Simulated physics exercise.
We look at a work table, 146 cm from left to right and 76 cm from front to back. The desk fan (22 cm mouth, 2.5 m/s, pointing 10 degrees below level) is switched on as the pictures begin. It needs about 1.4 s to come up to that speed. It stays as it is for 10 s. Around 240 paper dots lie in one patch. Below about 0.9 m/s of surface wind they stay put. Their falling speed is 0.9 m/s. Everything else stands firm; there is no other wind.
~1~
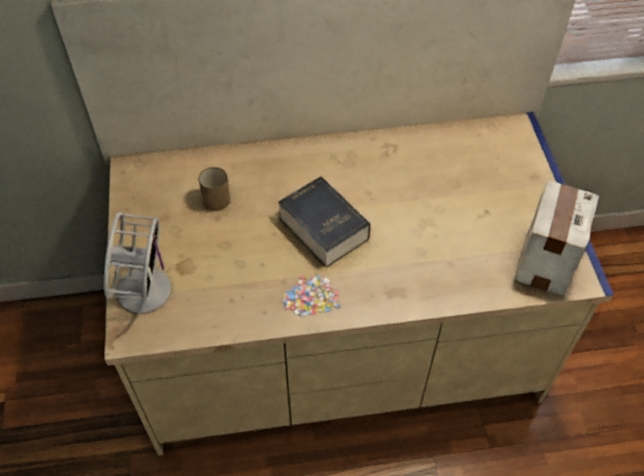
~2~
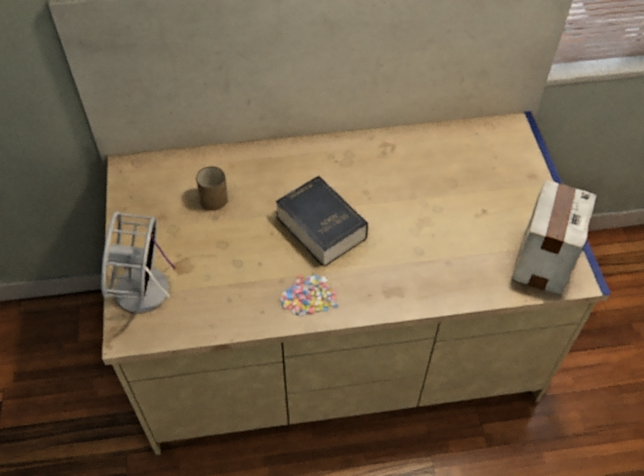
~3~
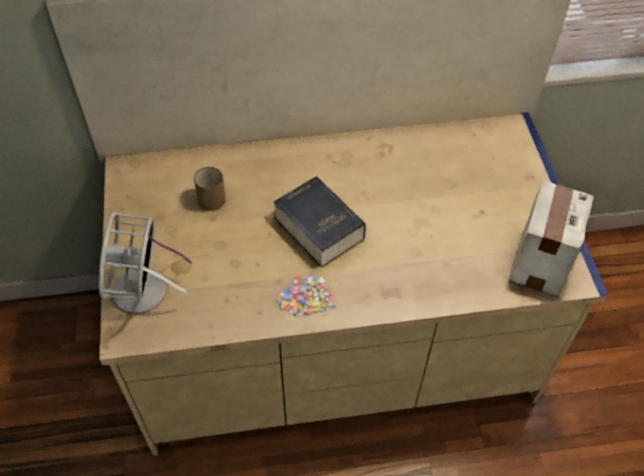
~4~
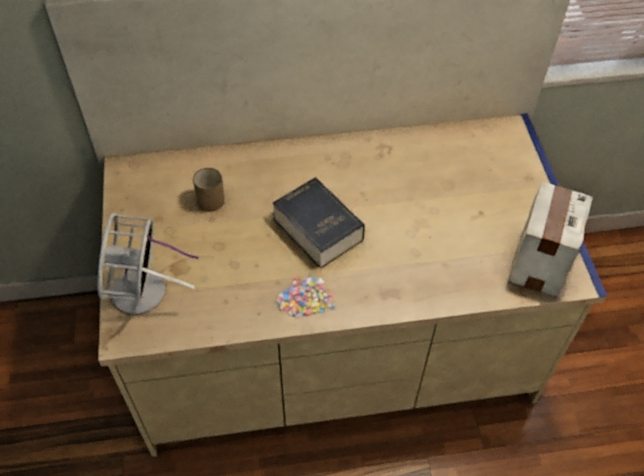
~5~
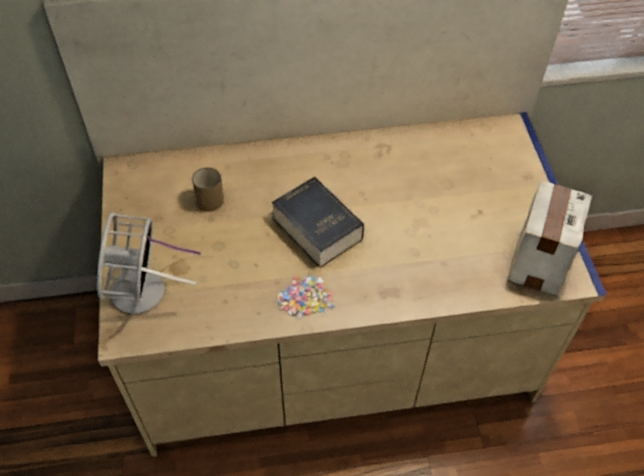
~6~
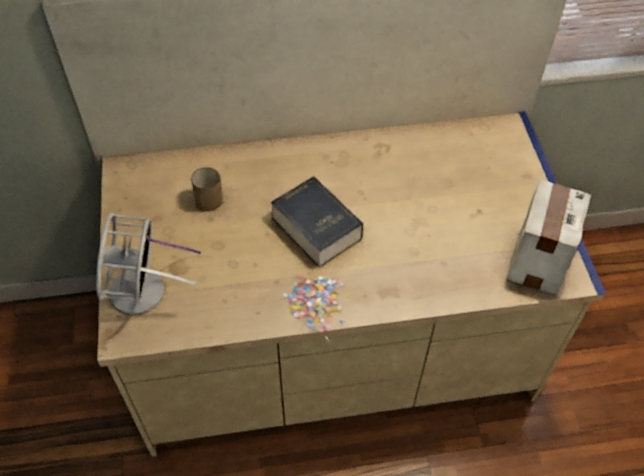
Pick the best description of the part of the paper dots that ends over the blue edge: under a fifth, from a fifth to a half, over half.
By then not even a fifth are over the blue edge.
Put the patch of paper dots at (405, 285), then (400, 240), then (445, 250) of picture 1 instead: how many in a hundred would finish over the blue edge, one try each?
In that order: 40 %, 10 %, 60 %.
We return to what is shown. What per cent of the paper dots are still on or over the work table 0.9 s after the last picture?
Near 10 %.
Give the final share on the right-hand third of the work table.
Near 5 %.
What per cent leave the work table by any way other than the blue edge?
Some 90 per cent.
Then, 0.9 s after the last picture the count stands so, 0 % are over the blue edge.
Then, 2.1 s after the last picture the count stands so, 5 % are over the blue edge.
Then, 4.4 s after the last picture the count stands so, 5 % are over the blue edge.
Then, 8.9 s after the last picture, at the end, 5 % are over the blue edge.
